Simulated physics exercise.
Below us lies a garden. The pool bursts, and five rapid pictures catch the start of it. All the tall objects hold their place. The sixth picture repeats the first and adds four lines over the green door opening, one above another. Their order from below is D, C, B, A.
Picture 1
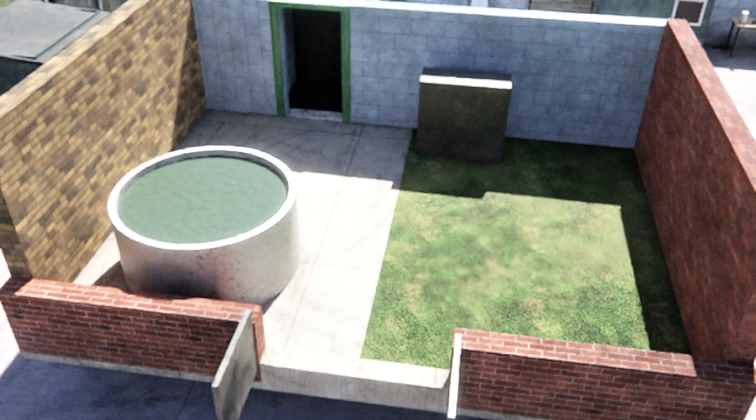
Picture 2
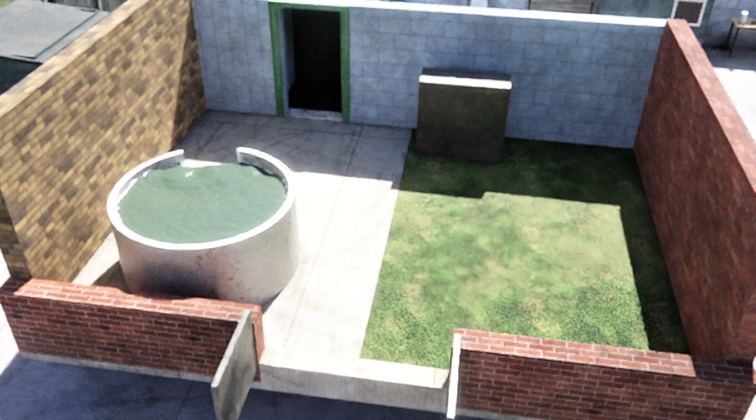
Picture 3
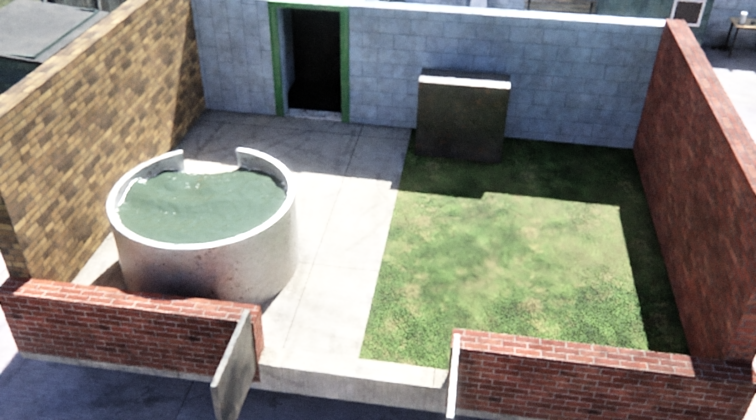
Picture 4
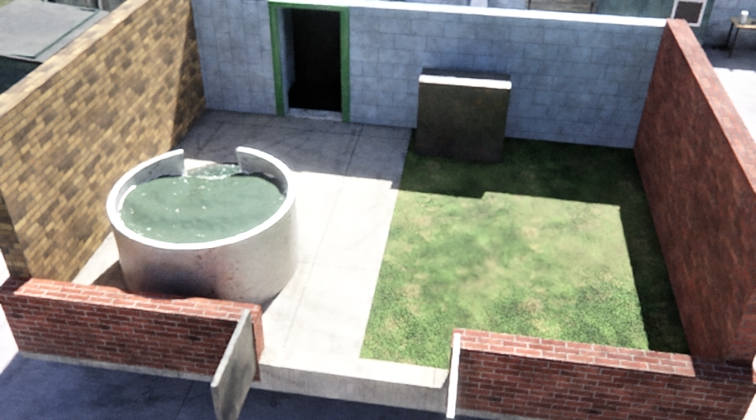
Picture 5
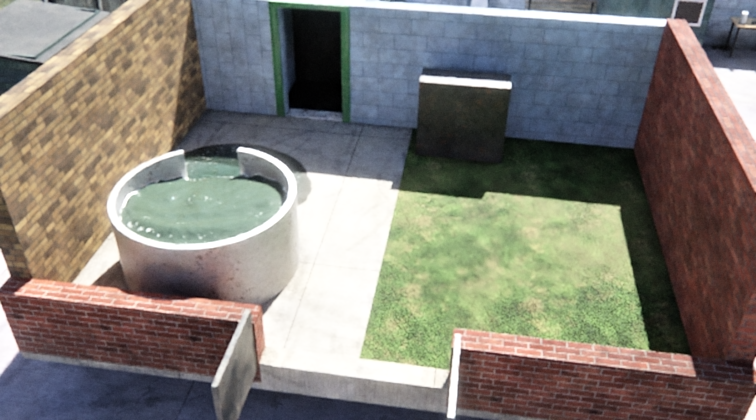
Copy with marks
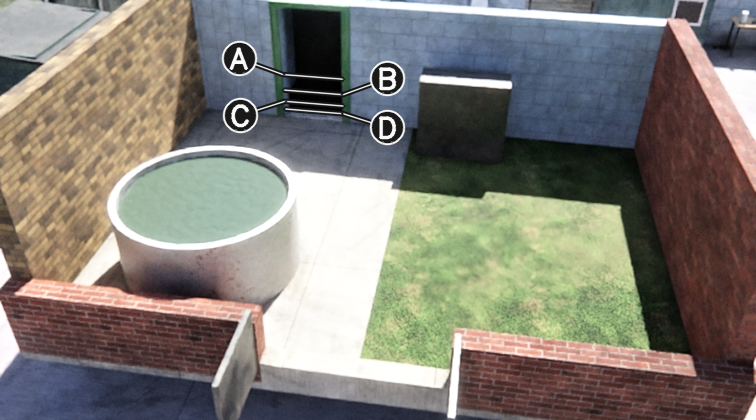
Green water in a round, pale-walled pool ripples and lowers slightly as a gap appears in the far rim, and a dark wet patch spreads over the paving behind it, beside a lawn in a walled garden.
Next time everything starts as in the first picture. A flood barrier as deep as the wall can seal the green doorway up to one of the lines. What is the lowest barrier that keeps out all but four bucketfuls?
The limit is C.
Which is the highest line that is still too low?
The answer is D.
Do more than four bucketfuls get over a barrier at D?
Yes, it does.
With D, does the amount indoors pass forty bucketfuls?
No.
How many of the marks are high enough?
Three of them.
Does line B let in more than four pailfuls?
No, that is safe.
In white, A at (312, 76); B at (313, 92); C at (313, 103); D at (314, 111); from the bottom up D, C, B, A.
With A, nothing gets over.
With B, nothing gets over.
With C, a bucket or two gets in.
With D, about 13 bucketfuls get in.
